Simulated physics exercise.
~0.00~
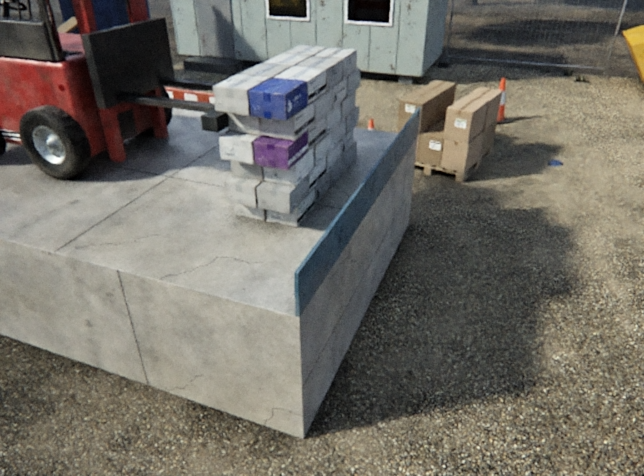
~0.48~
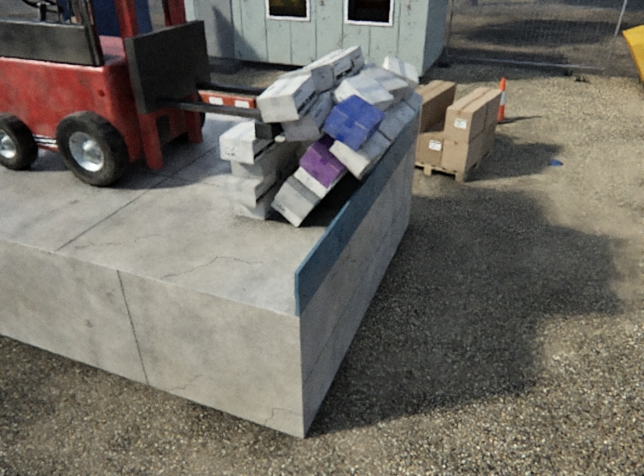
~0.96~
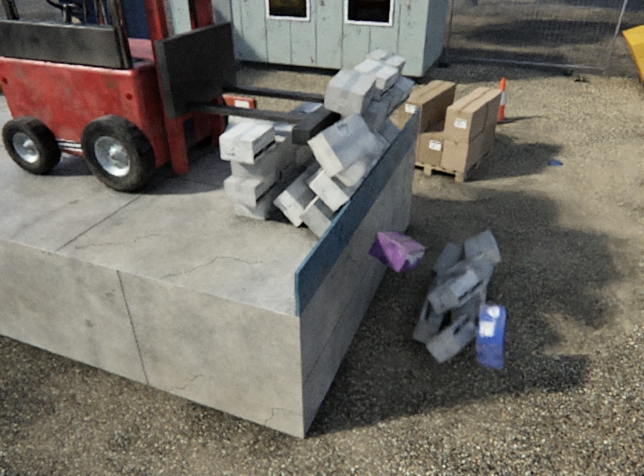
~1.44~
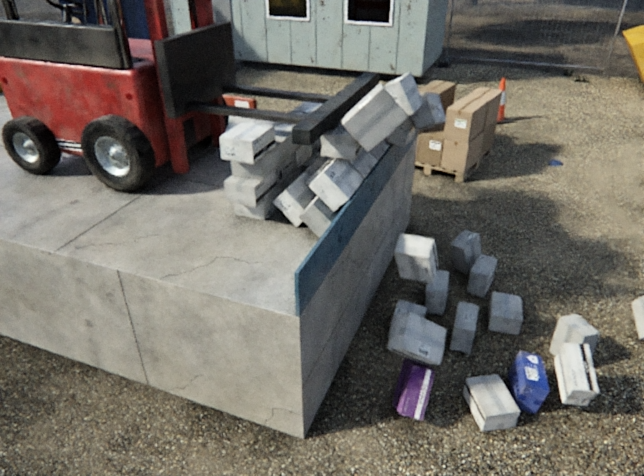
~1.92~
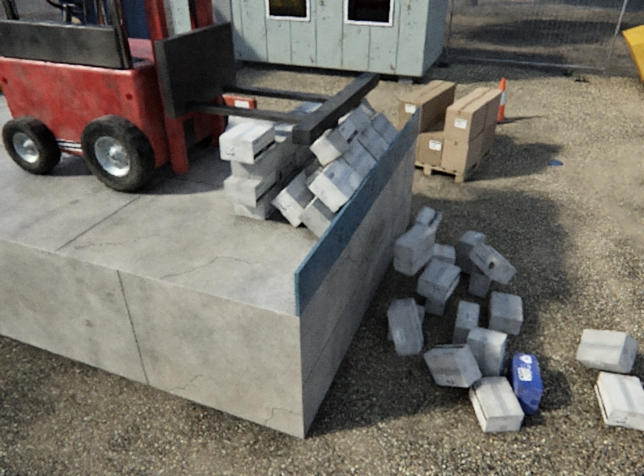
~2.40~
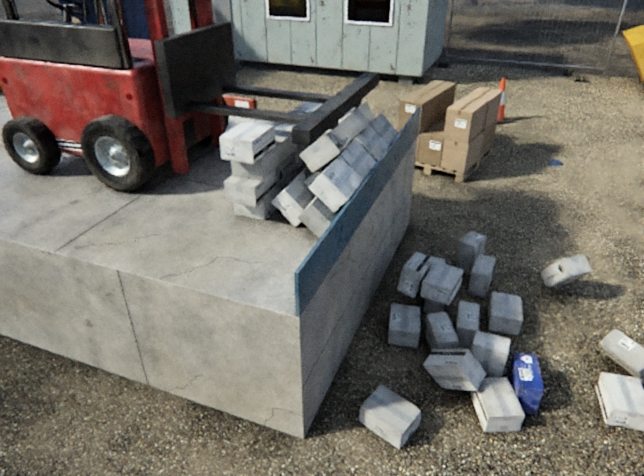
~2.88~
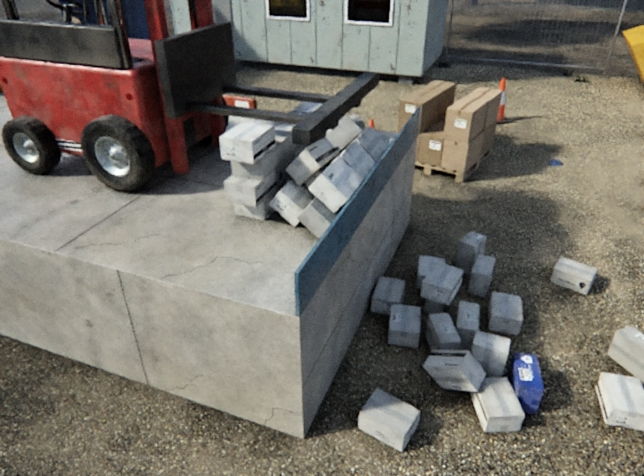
The clip opens on a red lift truck on a raised concrete deck, its dark beam facing a neat stack of grey parcels, with one blue and one purple among them. The truck drives right and the beam pushes into the stack, which leans and breaks apart toward the blue kick board. Parcels, including the blue and purple ones, tumble over the board to the gravel below. The truck stops, while more grey parcels slip over and scatter. At the end, a slanted heap remains on the deck, and the blue parcel lies among the grey ones on the ground, the purple one out of sight.
